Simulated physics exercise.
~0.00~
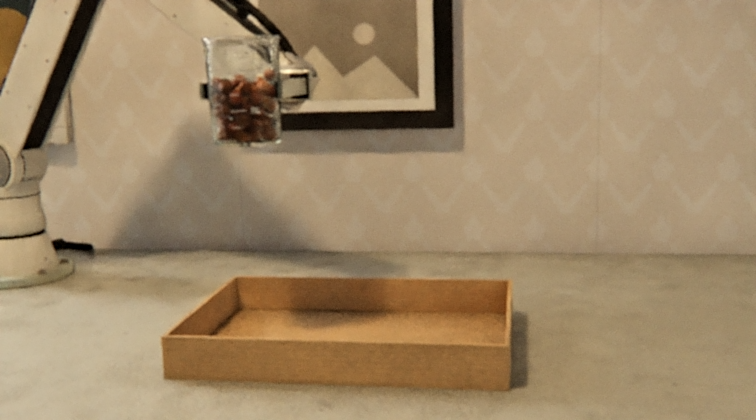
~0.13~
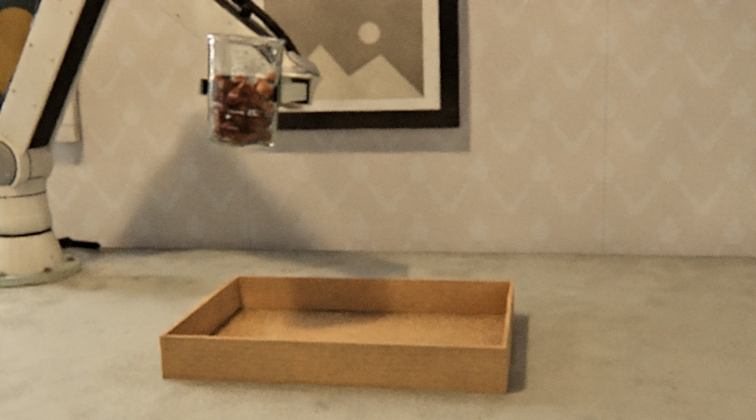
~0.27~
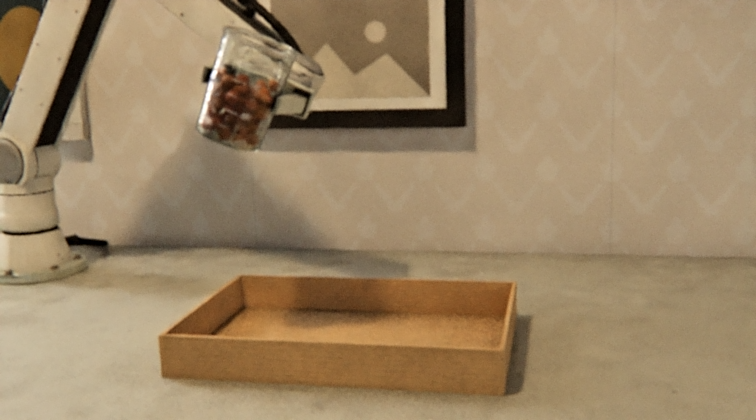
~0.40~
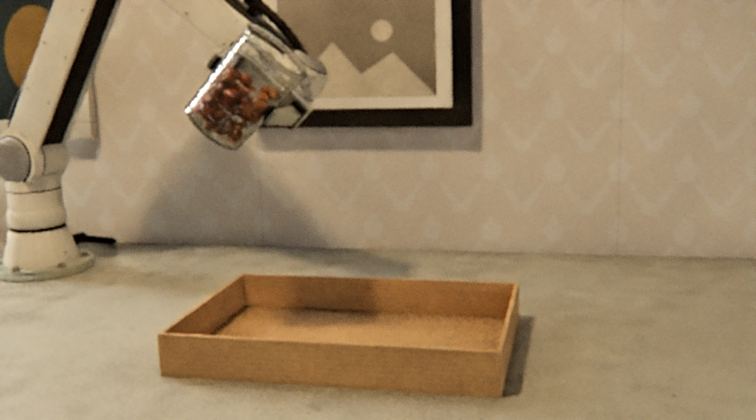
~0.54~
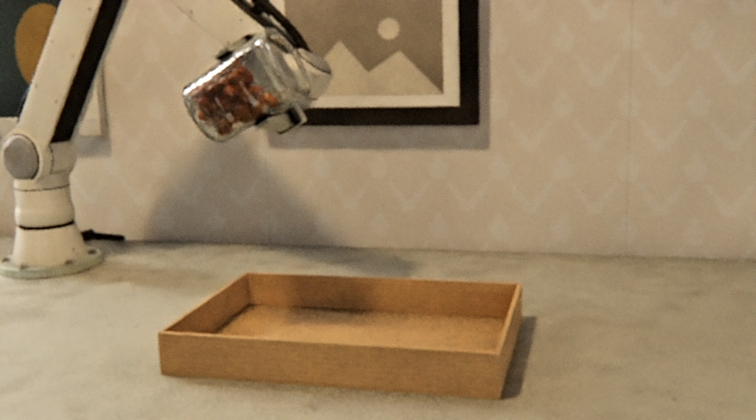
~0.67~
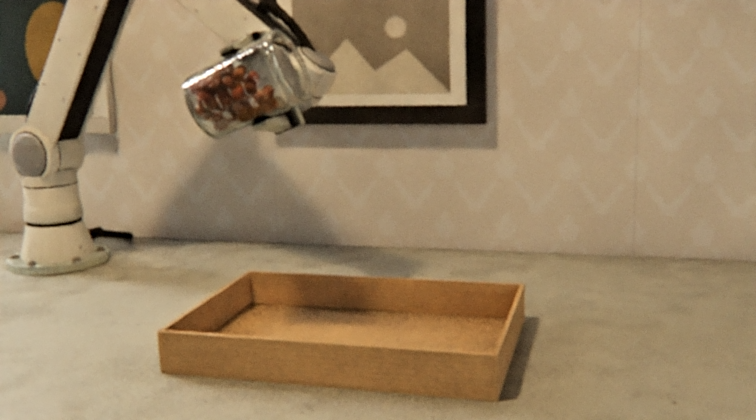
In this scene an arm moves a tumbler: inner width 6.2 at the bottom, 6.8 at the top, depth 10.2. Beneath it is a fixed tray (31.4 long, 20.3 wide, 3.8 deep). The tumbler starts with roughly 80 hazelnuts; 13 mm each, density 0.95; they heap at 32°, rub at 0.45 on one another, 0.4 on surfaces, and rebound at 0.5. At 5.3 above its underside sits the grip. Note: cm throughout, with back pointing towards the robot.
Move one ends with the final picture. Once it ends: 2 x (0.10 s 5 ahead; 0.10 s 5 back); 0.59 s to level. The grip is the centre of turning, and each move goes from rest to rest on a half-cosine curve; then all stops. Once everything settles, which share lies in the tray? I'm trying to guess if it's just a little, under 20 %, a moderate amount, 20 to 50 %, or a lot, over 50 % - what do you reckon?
I reckon a moderate amount.
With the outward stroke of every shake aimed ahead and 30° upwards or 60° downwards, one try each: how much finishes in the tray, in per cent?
Estimates, in order: 65 % then 5 %.
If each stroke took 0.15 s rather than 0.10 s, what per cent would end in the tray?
In that case around 15 per cent.
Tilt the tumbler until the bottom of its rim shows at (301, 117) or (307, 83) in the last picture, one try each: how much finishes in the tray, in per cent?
Around 85 per cent, then around 10 per cent.
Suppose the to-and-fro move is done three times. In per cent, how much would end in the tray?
Then roughly 40 percent.
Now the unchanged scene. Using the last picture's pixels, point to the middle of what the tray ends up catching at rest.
I'd say somewhere near (396, 335) in the final view.
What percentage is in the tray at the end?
I'd say some 35 per cent of it.
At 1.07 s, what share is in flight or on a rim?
About 11 per cent.
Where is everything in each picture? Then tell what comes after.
The first frame shows tumbler middle at (244, 92), level; upper third of the load around (248, 90), from x 215 to 270, top at y 75; 84 in the tumbler.
The second frame shows tumbler middle at (244, 92), tilted 6° forward; upper third of the load around (241, 91), from x 215 to 270, top at y 75.
The third frame shows tumbler middle at (244, 91), tilted 23° forward; upper third of the load around (240, 91), from x 205 to 275, top at y 70.
The fourth frame shows tumbler middle at (244, 90), tilted 44° forward; upper third of the load around (231, 88), from x 200 to 275, top at y 65.
The fifth frame shows tumbler middle at (245, 89), tilted 62° forward; upper third of the load around (233, 83), from x 195 to 275, top at y 65.
The sixth frame shows tumbler middle at (246, 88), tilted 68° forward; upper third of the load around (229, 81), from x 195 to 275, top at y 70; 84 in the tumbler.
By 1.07 s, tilted 68° forward, highest piece 28 above the table; 60 in the tumbler, 15 in the tray, 9 in flight or on a rim.
By 1.46 s, tilted 17° forward, highest piece 30 above the table; 50 in the tumbler, 28 in the tray, 6 on the table or floor.
By 1.86 s, level, highest piece 27 above the table; 50 in the tumbler, 28 in the tray, 6 on the table or floor.
By 2.91 s, level, highest piece 27 above the table; 50 in the tumbler, 28 in the tray, 6 on the table or floor.
Final count, 50 in the tumbler, 28 in the tray, 6 on the table or floor. That is 33 % in the tray.
